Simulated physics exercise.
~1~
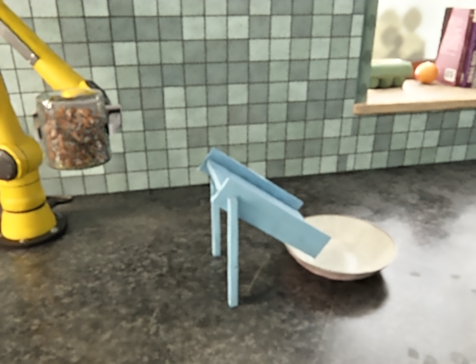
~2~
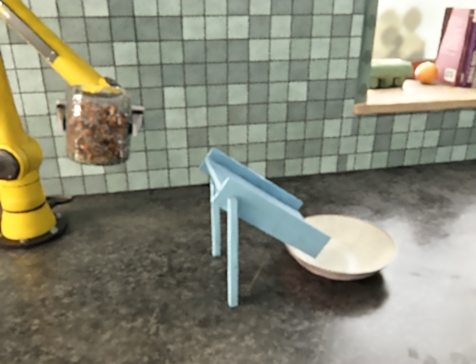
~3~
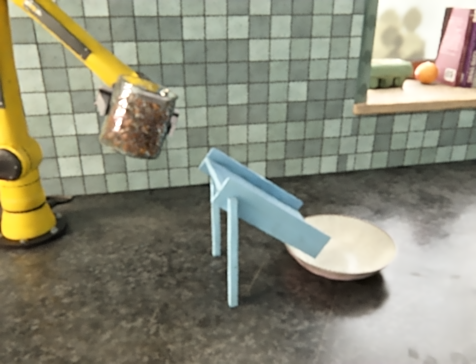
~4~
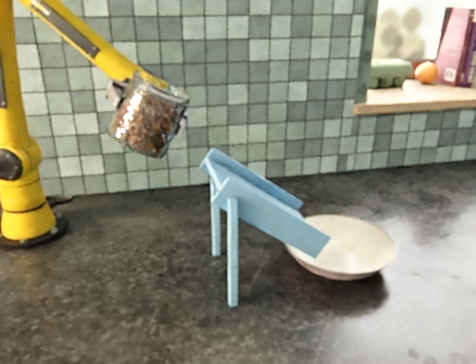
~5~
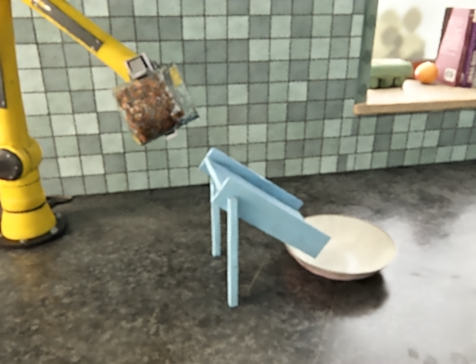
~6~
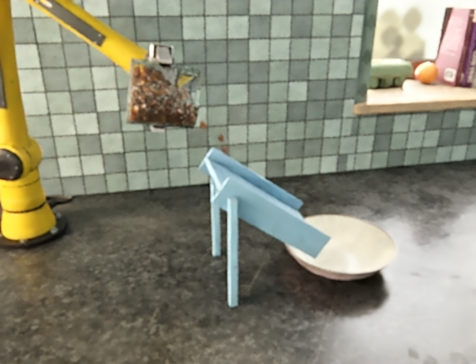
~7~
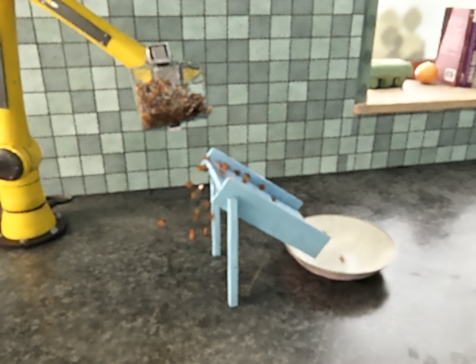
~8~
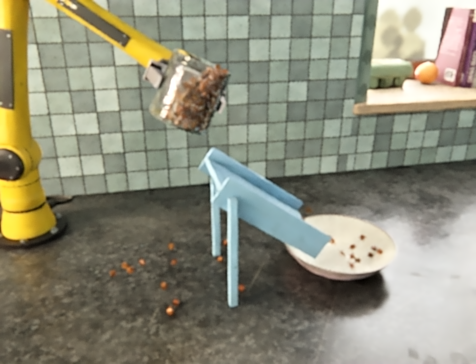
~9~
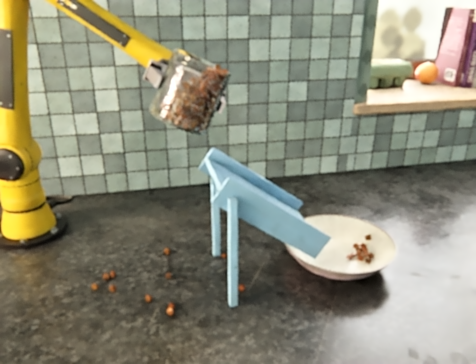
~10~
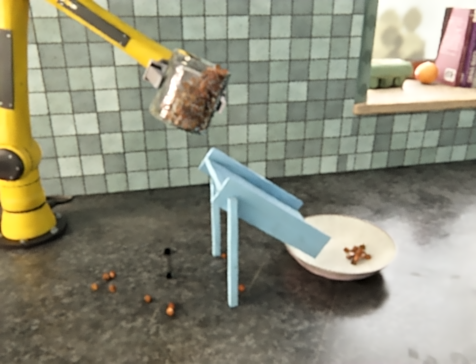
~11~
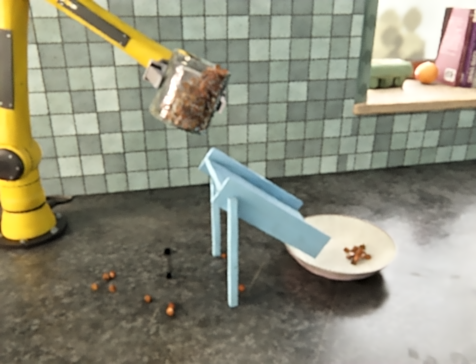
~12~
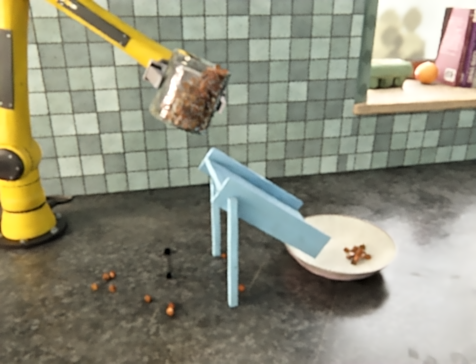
Yellow robot arm tipping a clear tumbler of brown pellets over a blue chute, a few landing in a bowl, others scattering.
